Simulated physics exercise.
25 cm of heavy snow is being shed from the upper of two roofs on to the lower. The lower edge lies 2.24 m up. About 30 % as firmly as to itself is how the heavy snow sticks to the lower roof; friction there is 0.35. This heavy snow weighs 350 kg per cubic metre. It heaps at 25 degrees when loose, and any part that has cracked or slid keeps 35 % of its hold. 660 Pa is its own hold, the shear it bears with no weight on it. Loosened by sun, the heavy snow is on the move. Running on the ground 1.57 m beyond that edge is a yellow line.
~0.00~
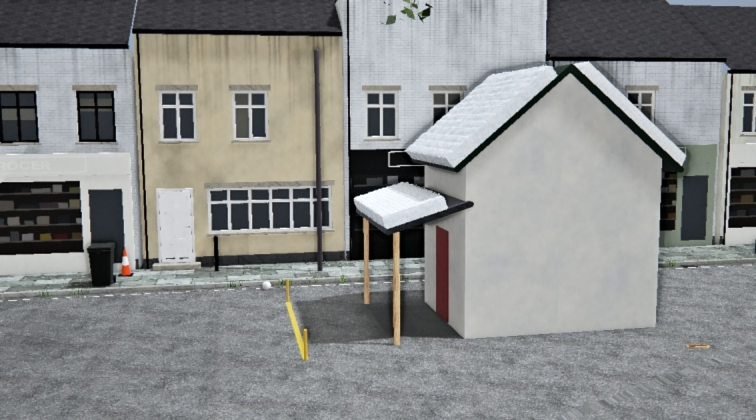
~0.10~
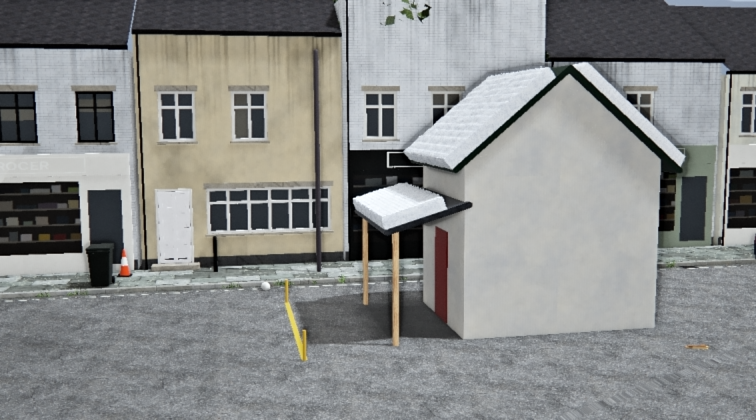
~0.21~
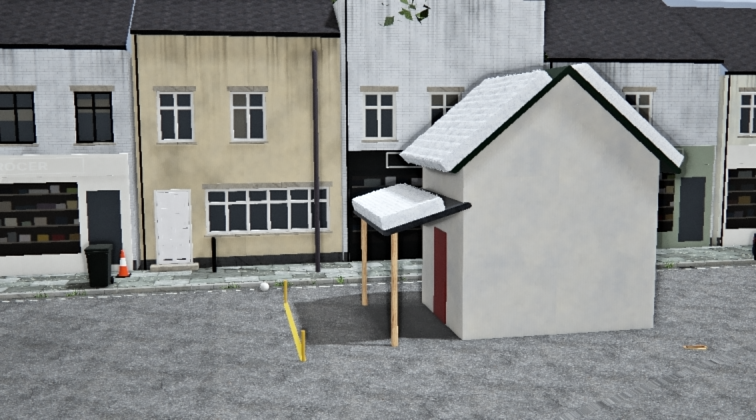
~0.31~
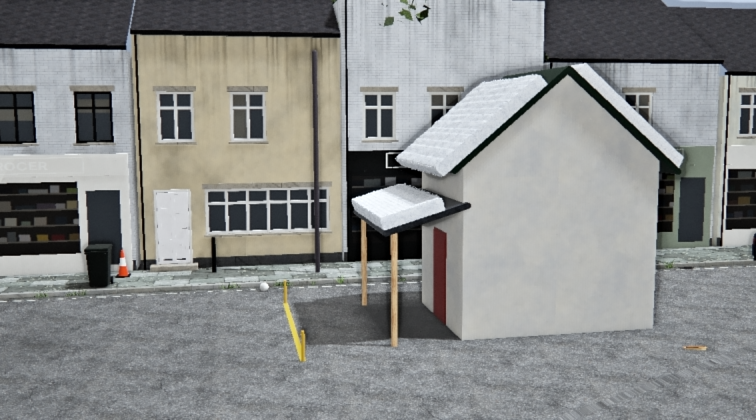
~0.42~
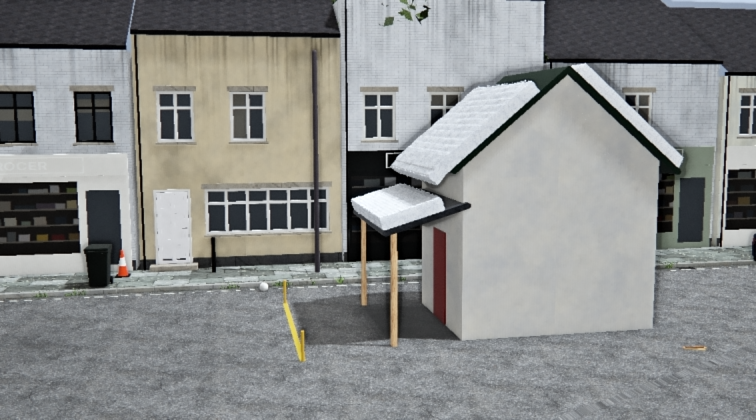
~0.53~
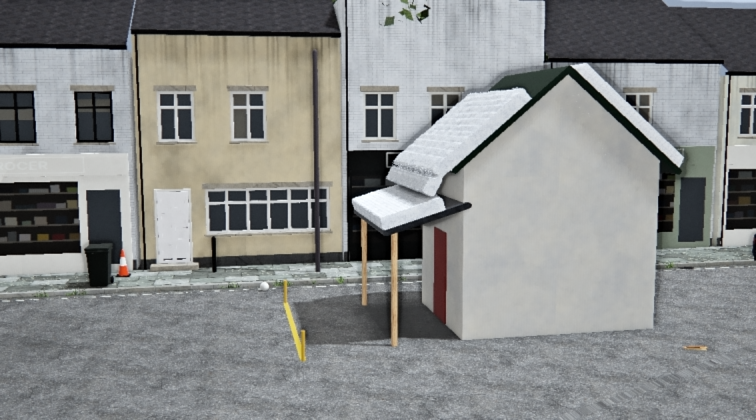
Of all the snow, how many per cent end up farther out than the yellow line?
I would say about 47 per cent of all the snow ends up past the yellow line.
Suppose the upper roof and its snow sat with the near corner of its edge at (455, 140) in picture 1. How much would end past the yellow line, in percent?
50 per cent or so.
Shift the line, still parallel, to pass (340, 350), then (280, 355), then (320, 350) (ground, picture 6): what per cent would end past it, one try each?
In that order: 70 %, 35 %, 60 %.
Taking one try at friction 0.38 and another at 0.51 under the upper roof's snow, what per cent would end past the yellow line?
First try 30 per cent, second try 20 per cent.
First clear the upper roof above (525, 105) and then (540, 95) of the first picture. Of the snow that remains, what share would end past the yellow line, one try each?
First try roughly 25 %, second roughly 35 %.
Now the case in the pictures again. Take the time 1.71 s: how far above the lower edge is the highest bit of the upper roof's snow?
0.5 m or thereabouts.
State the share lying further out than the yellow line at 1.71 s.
Some 20 per cent.
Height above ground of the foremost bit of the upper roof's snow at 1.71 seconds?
About 0.0 m.
After 1.07 s, none is below the lower edge and 0 % is past the line.
After 1.71 s, 62 % is below the lower edge and 20 % is past the line.
After 2.36 s, 86 % is below the lower edge and 47 % is past the line.
After 3.00 s, 87 % is below the lower edge and 47 % is past the line.
After 3.20 s, 87 % is below the lower edge and 47 % is past the line.
